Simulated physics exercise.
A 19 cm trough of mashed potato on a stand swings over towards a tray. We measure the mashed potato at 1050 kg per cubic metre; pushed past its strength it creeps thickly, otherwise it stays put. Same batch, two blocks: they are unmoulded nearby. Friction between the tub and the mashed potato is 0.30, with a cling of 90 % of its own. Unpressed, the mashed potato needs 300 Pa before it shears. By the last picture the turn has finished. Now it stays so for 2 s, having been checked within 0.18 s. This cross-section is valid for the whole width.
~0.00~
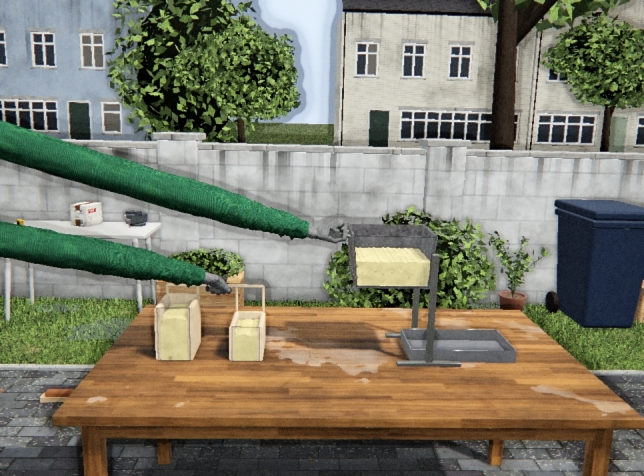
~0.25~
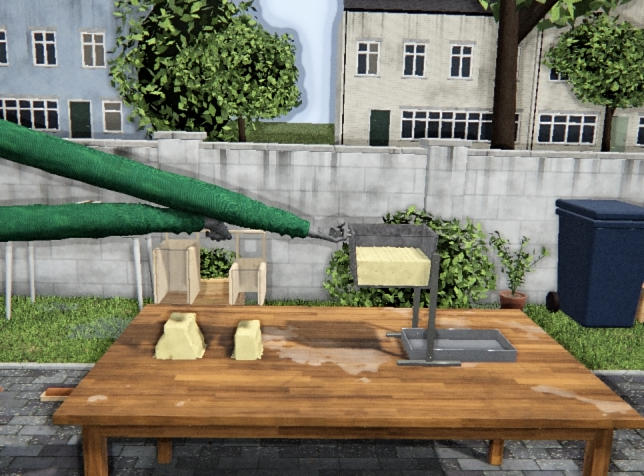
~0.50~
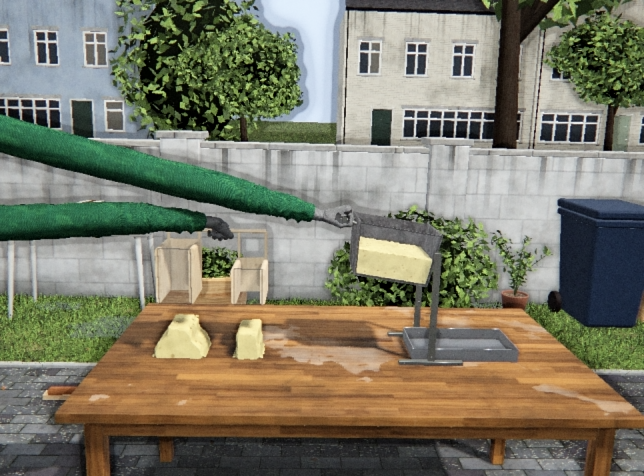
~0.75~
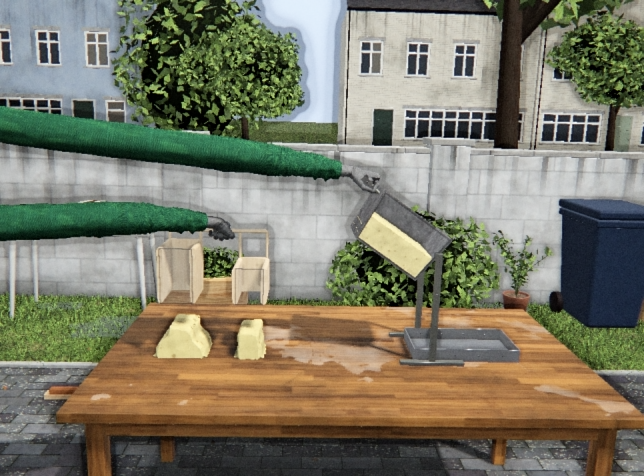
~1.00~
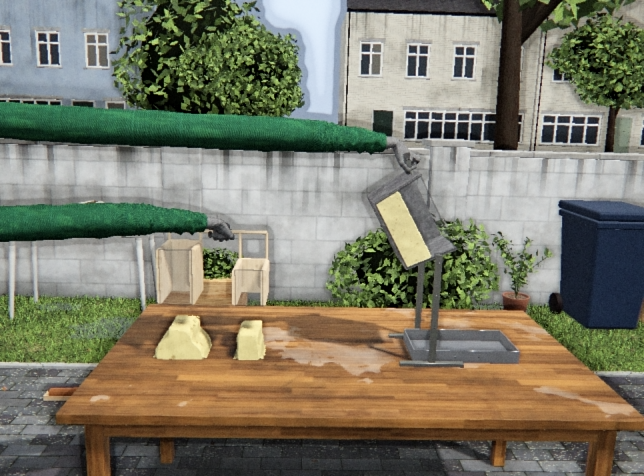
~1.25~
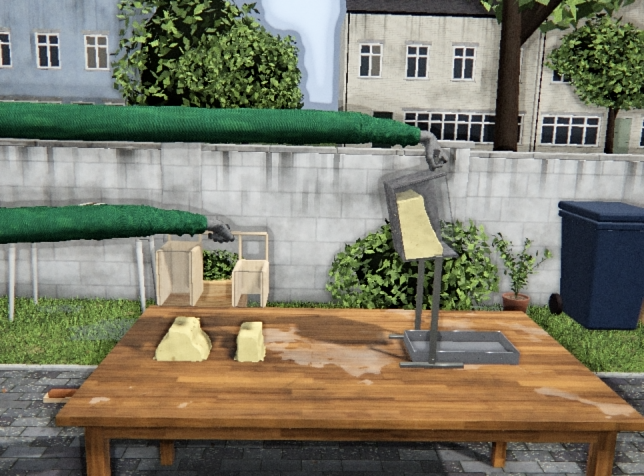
In this clip, two green-sleeved arms work over a wooden table; one lifts box-shaped moulds off two pale yellow blocks, the left block slumping slightly, then the other turns a grey trough of pale yellow mash clockwise on its stand.
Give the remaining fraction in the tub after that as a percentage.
Close to 100 per cent.
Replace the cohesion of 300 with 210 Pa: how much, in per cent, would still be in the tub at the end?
75 %.
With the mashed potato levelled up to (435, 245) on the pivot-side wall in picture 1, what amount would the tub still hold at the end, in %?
It would be close to 45 percent.
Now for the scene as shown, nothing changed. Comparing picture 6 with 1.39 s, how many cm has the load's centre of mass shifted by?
It has moved around 3 centimetres.
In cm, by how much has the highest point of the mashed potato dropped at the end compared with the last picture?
Roughly 5 cm.
After 1.39 s, the tub is at 78 degrees and holds 100 %.
After 1.56 s, the tub is at 78 degrees and holds 100 %.
After 1.73 s, the tub is at 78 degrees and holds 100 %.
After 1.90 s, the tub is at 78 degrees and holds 100 %.
After 3.25 s, the tub is at 78 degrees and holds 100 %.
